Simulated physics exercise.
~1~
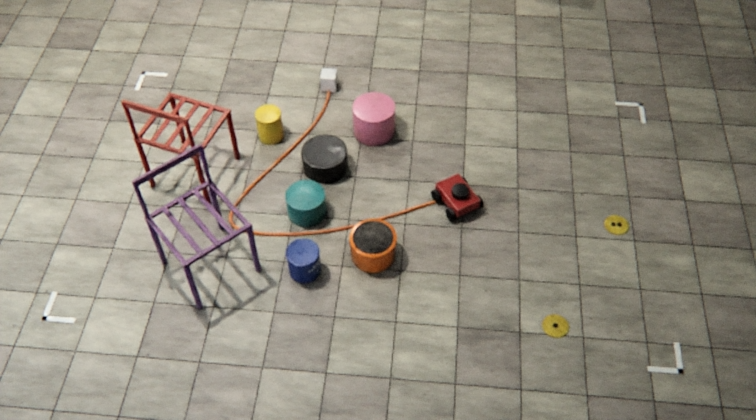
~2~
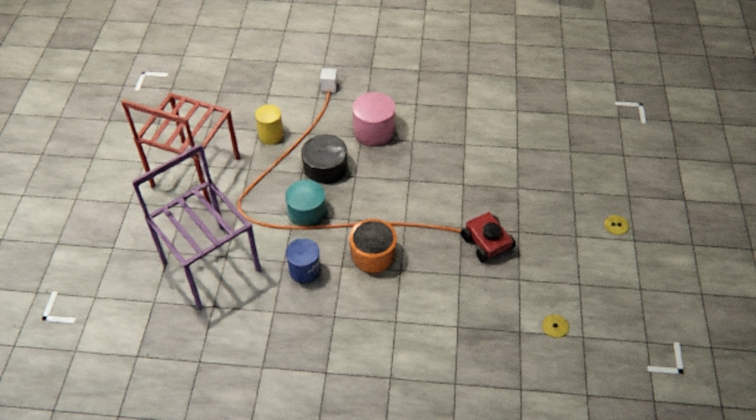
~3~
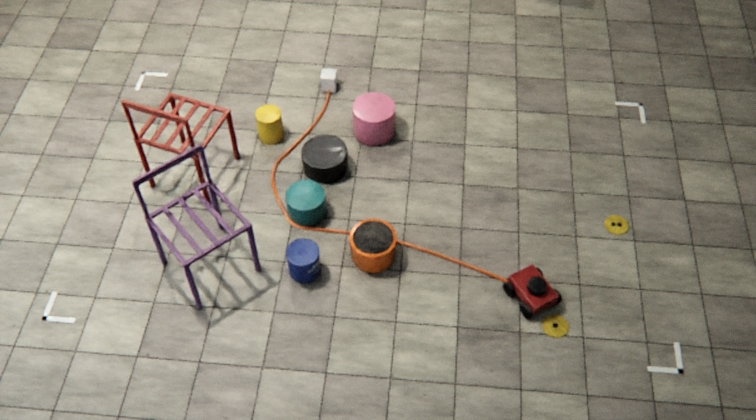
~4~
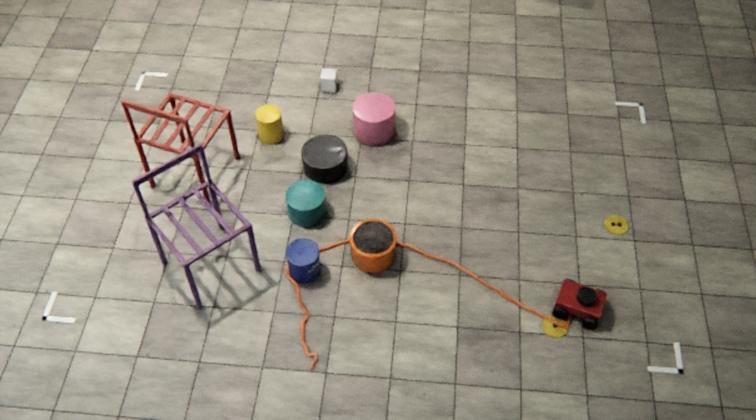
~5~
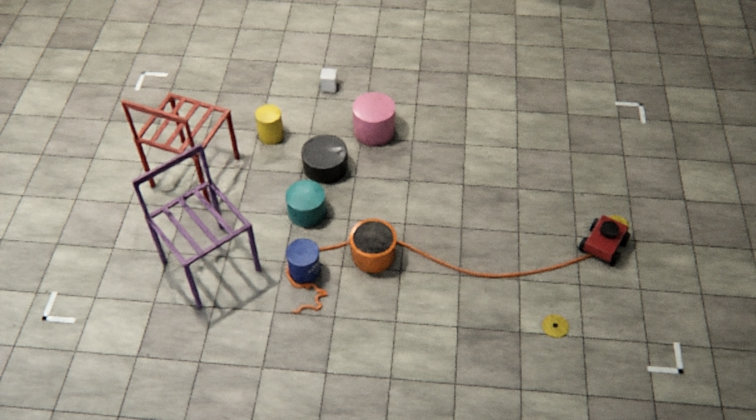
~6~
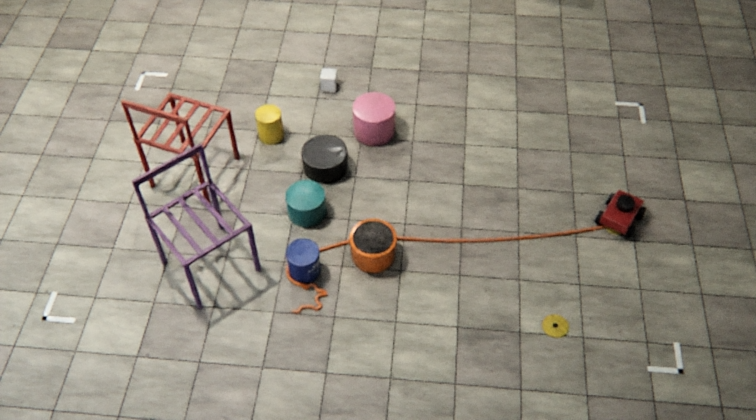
The clip shows a small red cart towing an orange lead past chairs, tubs and buckets on a tiled floor, heading down and right until the plugged end comes free, then turning upward past a second yellow mark with the lead trailing around the blue bucket and orange pot.
